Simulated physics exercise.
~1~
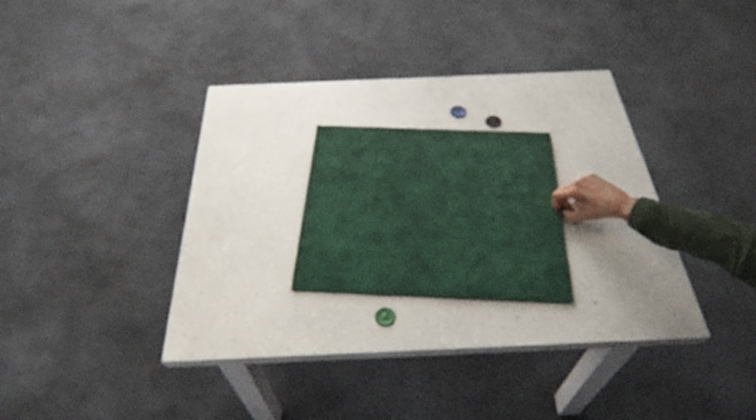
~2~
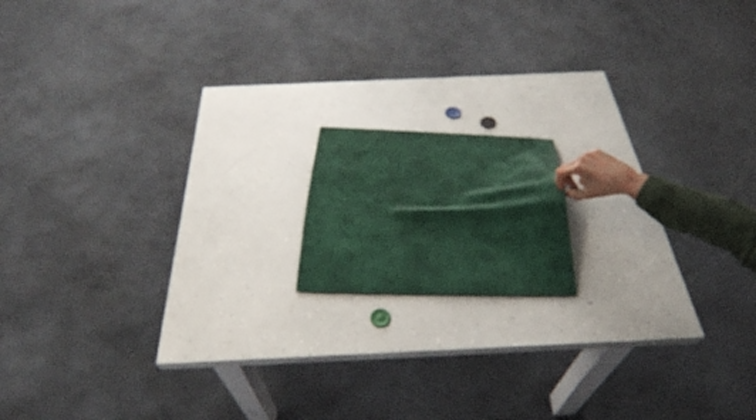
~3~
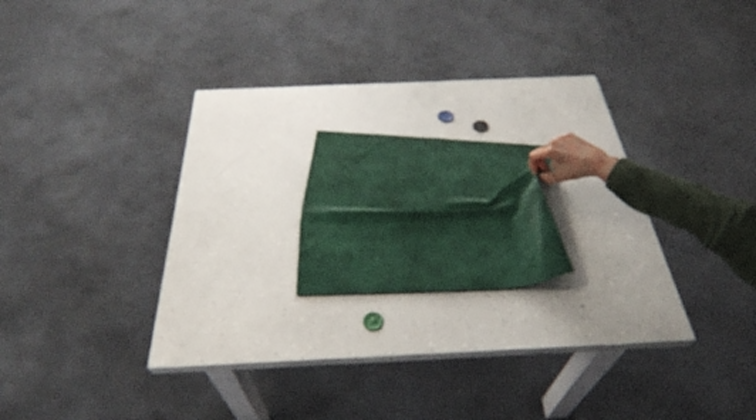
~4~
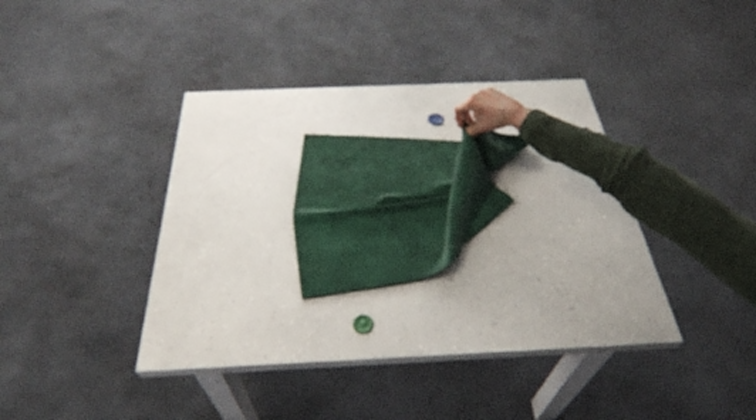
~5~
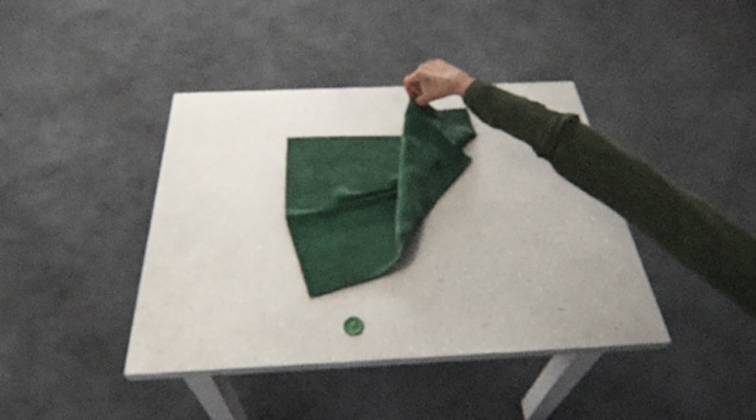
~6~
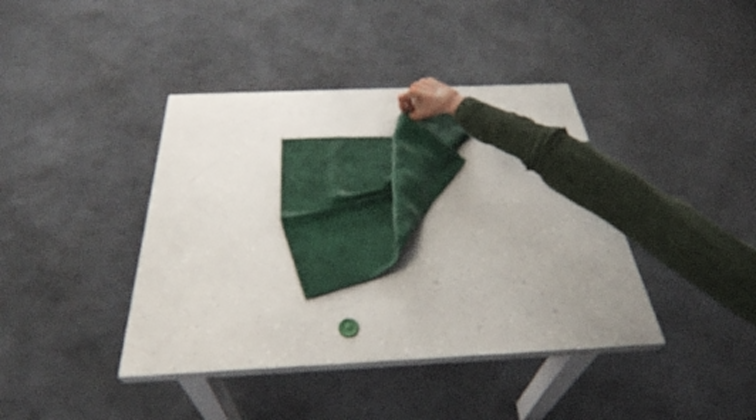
A hand pinched the right edge of a green cloth lying flat on a white table and drew it up and to the left, folding the cloth over itself until it covered the black and blue discs, while the green one stayed uncovered.
